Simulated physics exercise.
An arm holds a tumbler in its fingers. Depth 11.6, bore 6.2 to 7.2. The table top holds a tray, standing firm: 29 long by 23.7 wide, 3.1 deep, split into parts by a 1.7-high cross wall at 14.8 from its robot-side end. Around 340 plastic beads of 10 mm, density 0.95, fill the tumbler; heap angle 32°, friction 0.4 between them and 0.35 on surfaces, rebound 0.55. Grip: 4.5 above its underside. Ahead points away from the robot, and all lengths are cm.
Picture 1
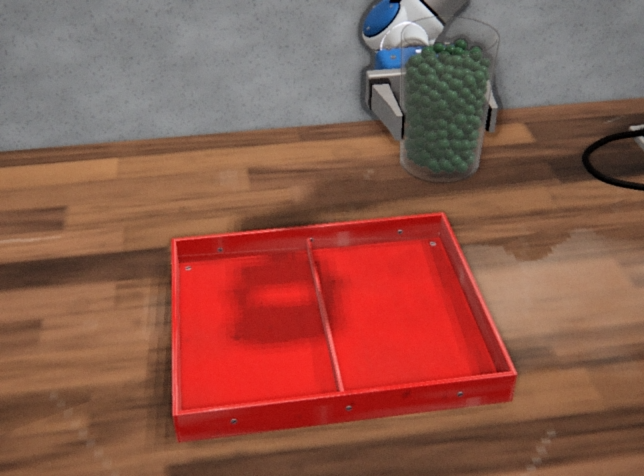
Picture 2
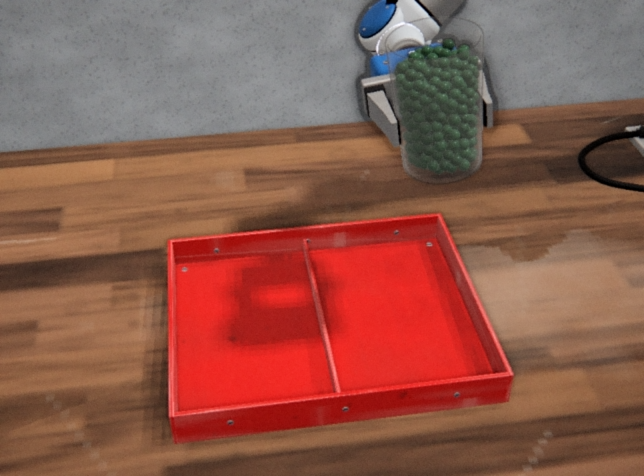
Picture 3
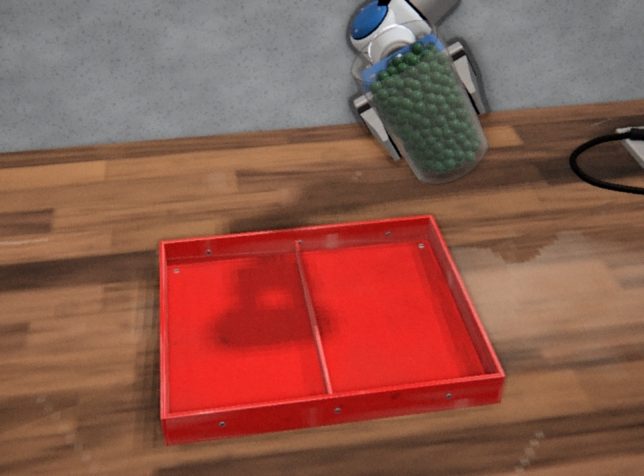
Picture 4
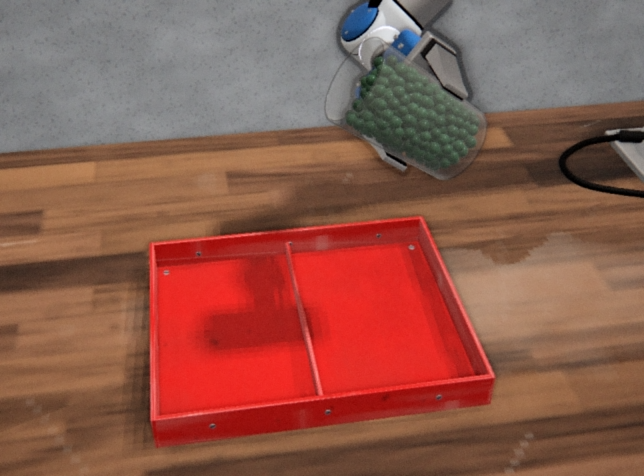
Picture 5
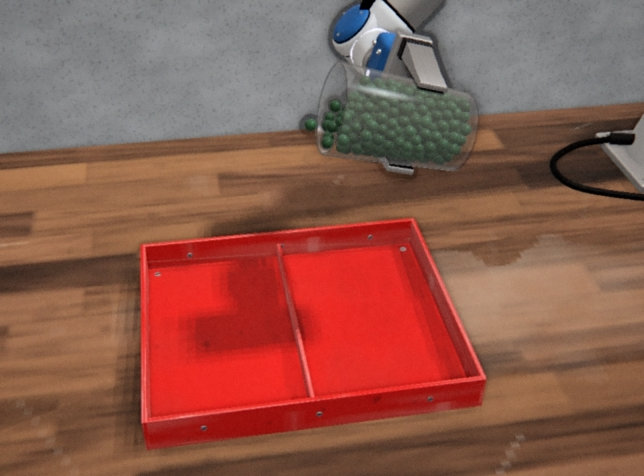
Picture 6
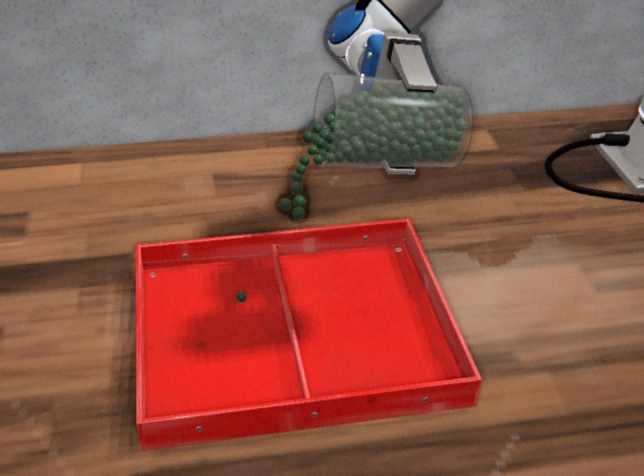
On a wooden table top against a grey wall, a robot arm tilts a clear tumbler of green beads leftward behind a divided red tray, and beads pour from its mouth, with one lying in the tray's left part.
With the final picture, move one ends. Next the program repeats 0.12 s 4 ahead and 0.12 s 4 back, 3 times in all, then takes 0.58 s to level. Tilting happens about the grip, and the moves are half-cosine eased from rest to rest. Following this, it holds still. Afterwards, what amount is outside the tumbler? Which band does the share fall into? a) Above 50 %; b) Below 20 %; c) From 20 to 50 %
(a) Above 50 %.
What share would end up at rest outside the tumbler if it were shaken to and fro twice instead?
In that case, some 65 per cent.
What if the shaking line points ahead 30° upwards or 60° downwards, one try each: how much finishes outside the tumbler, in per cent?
Near 80 and 25 percent respectively.
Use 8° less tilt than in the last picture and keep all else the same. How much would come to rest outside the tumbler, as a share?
About 55 percent.
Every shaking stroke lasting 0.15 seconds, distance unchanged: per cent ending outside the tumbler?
65 %.
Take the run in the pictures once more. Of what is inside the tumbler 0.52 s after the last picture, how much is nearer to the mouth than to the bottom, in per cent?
Near 50 in a hundred.
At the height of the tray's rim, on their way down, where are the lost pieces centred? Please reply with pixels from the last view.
Near (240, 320).
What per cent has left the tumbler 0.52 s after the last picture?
Share gone by then: Close to 60 %.
Then, 0.52 s later, tilted 82° forward, highest piece 23 above the table; 139 in the far-side part, 136 in the tumbler, 13 in the robot-side part, 54 in flight or on a rim.
Then, 1.04 s later, tilted 34° forward, highest piece 26 above the table; 215 in the far-side part, 95 in the tumbler, 31 in the robot-side part, 1 on the table or floor.
Then, 1.50 s later, level, highest piece 23 above the table; 216 in the far-side part, 95 in the tumbler, 30 in the robot-side part, 1 on the table or floor.
Then, 2.55 s later, level, highest piece 23 above the table; 216 in the far-side part, 95 in the tumbler, 30 in the robot-side part, 1 on the table or floor.
At rest, 216 in the far-side part, 95 in the tumbler, 30 in the robot-side part, 1 on the table or floor. That is 72 % outside the tumbler.
